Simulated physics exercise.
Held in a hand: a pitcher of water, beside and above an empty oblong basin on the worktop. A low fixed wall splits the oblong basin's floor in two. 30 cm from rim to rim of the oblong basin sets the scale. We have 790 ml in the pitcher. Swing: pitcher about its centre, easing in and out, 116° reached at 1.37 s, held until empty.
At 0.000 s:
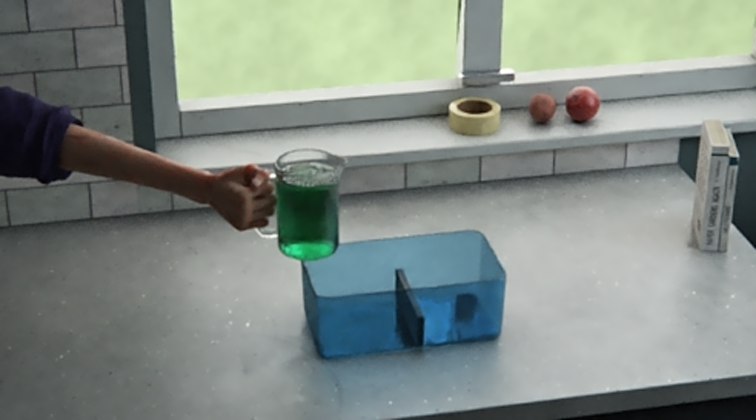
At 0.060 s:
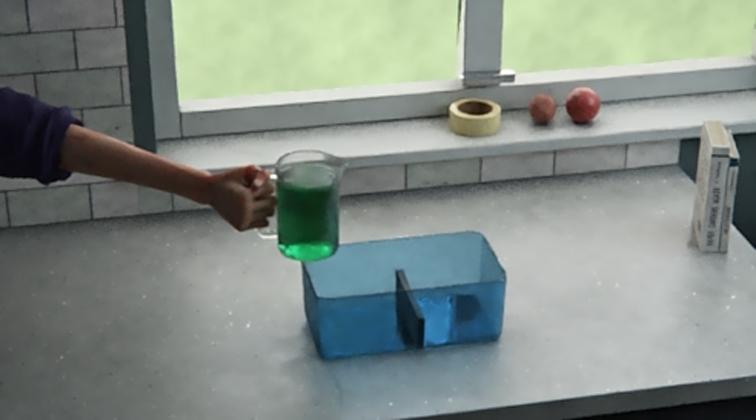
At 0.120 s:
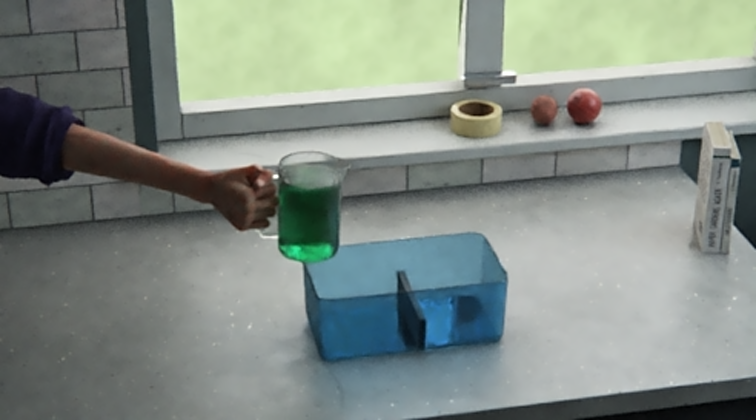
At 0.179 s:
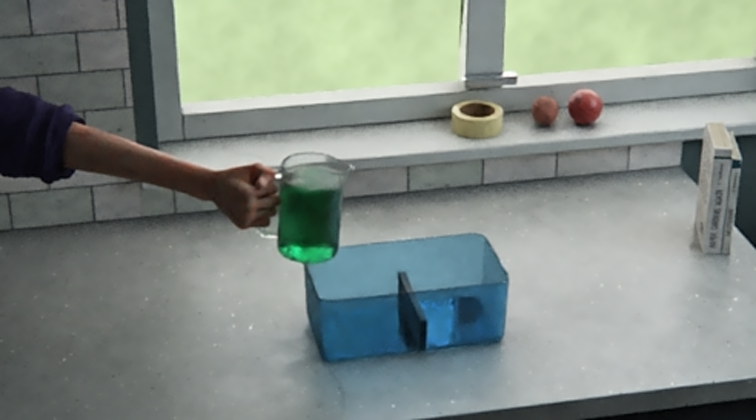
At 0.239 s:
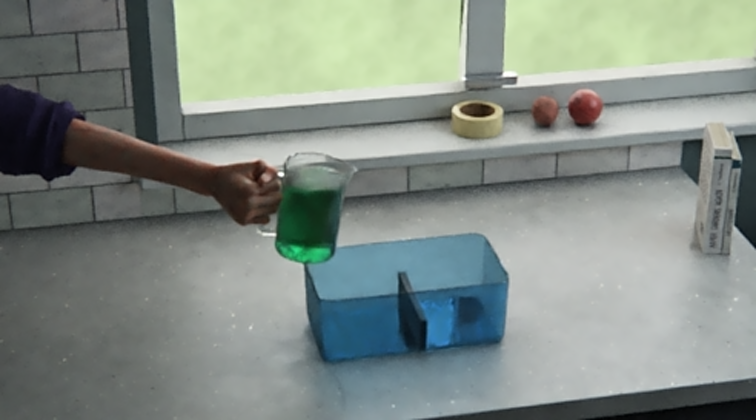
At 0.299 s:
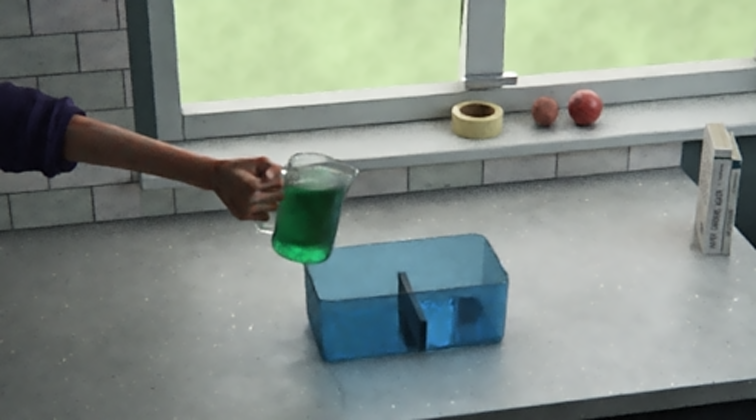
On a grey kitchen worktop, a hand holds a glass pitcher of green liquid, tilting it slightly rightward above a blue divided basin.
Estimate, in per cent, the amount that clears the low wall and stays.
Roughly 14 percent.
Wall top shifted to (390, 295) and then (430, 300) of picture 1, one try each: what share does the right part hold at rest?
Roughly 65 per cent, then 5 per cent.
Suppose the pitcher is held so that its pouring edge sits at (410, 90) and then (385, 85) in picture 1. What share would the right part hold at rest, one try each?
Result: 70 per cent, then 85 per cent.
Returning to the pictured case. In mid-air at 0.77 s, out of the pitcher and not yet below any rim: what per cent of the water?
Close to 10 in a hundred.
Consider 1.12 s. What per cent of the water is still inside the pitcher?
Close to 30 in a hundred.
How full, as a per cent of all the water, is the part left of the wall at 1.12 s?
Roughly 42 percent.
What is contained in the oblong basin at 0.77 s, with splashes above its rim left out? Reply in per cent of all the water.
5 %, give or take.
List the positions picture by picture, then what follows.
The first picture shows tilt 0°; pouring edge (348, 160); surface from (277, 177) to (337, 171); the oblong basin's rim runs from (308, 274) to (494, 254); the wall's top is at (410, 293).
The second picture shows tilt 1°; pouring edge (348, 161); surface from (277, 178) to (337, 173).
The third picture shows tilt 2°; pouring edge (351, 164); surface from (280, 178) to (340, 174).
The fourth picture shows tilt 5°; pouring edge (354, 166); surface from (283, 179) to (342, 175).
The fifth picture shows tilt 9°; pouring edge (357, 169); surface from (284, 180) to (345, 175).
The sixth picture shows tilt 13°; pouring edge (359, 172); surface from (286, 180) to (348, 175).
By 0.77 s the tilt is 69° and 84 per cent is still to pour, 3 is left of the wall and 2 right of it.
By 1.12 s the tilt is 106° and 29 per cent is still to pour, 43 is left of the wall and 13 right of it.
By 1.48 s the tilt is 116° and 1 per cent is still to pour, 82 is left of the wall and 14 right of it.
By 1.87 s the tilt is 116° and 0 per cent is still to pour, 84 is left of the wall and 15 right of it.
At rest 84 per cent lies left of the wall, 14 right of it and 2 outside.
